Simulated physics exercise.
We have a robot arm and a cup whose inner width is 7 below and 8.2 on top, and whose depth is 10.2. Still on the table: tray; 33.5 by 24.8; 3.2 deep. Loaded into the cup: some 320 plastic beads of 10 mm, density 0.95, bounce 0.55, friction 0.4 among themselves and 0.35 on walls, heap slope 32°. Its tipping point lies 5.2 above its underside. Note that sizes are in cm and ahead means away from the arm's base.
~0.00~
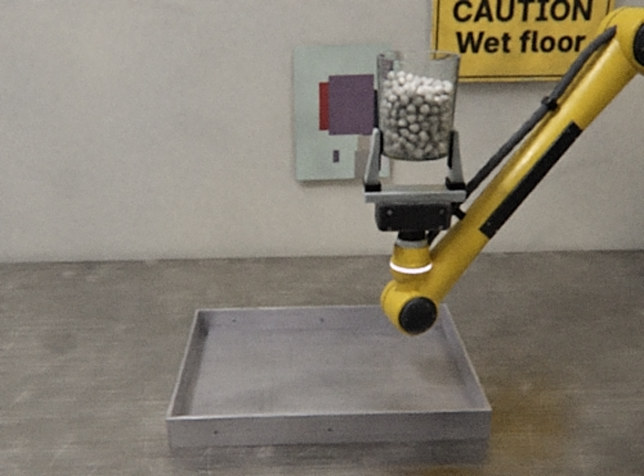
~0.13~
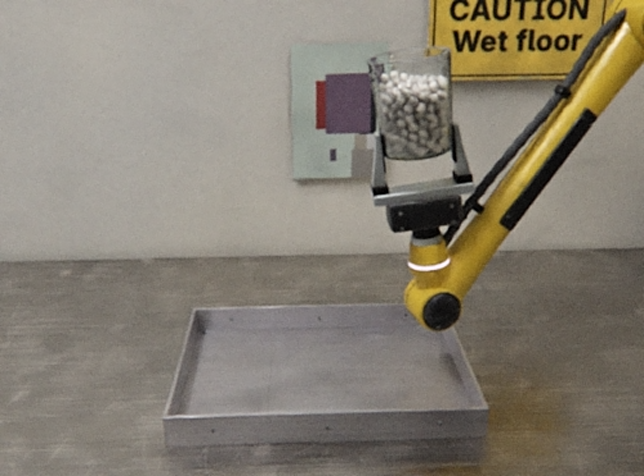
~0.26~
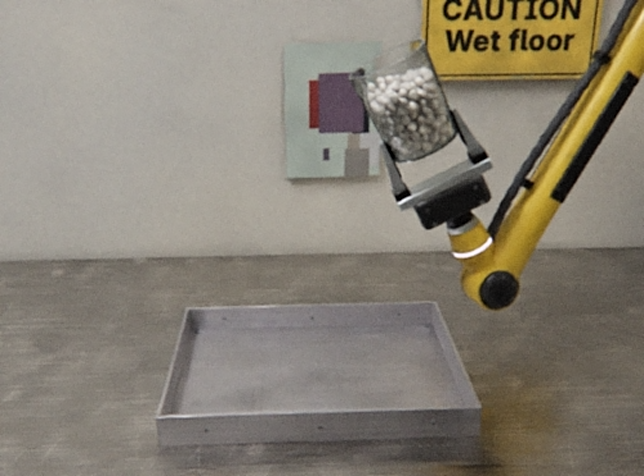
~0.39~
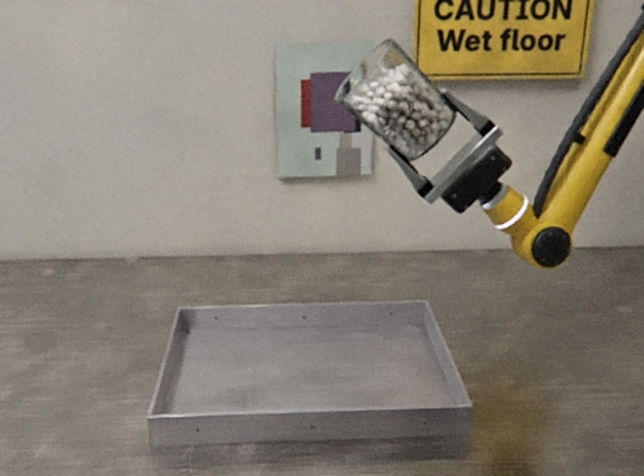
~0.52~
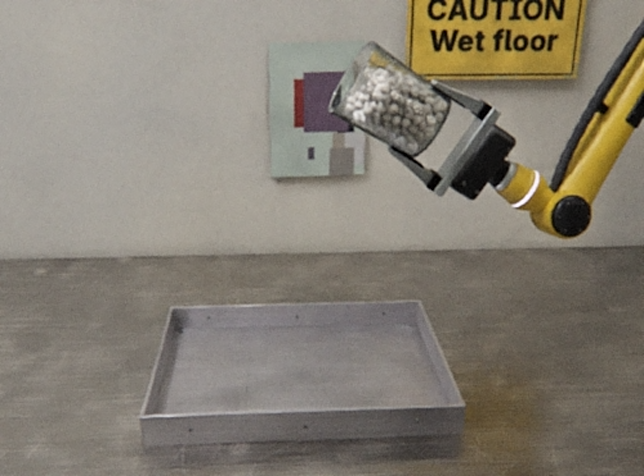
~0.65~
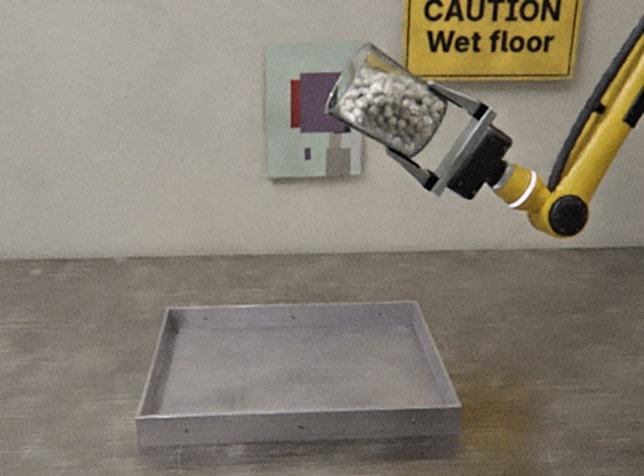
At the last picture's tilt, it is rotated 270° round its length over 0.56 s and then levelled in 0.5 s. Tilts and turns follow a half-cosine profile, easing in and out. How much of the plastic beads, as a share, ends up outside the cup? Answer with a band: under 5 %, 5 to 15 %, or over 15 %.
Under 5 %.
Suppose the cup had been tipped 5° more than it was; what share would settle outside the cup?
It would come to about 0 percent.
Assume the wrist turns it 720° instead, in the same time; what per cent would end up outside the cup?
It would be roughly 0 percent.
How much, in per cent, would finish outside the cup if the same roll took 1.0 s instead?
In that case around 0 percent.
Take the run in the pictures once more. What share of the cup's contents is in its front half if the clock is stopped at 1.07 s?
55 per cent, roughly.
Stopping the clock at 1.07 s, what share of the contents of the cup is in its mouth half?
About 35 %.
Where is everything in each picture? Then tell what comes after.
The cup middle at (417, 107), upright; upper third of the load around (416, 96), from x 385 to 450, top at y 80; 319 in the cup, in the first picture.
The cup middle at (414, 105), tipped 8°; upper third of the load around (416, 95), from x 380 to 445, top at y 80, in the second picture.
The cup middle at (407, 105), tipped 27°; upper third of the load around (412, 94), from x 370 to 450, top at y 75, in the third picture.
The cup middle at (399, 104), tipped 47°; upper third of the load around (404, 92), from x 360 to 445, top at y 70, in the fourth picture.
The cup middle at (392, 104), tipped 58°; upper third of the load around (397, 93), from x 350 to 440, top at y 70, in the fifth picture.
The cup middle at (389, 104), tipped 58°; upper third of the load around (395, 95), from x 345 to 440, top at y 80; 319 in the cup, in the sixth picture.
After 1.07 s, tipped 58°, highest piece 37 above the table; 319 in the cup.
After 1.50 s, tipped 22°, highest piece 36 above the table; 319 in the cup.
After 1.91 s, upright, highest piece 38 above the table; 319 in the cup.
After 2.61 s, upright, highest piece 38 above the table; 319 in the cup.
In the end, 319 in the cup. That is 0 % outside the cup.
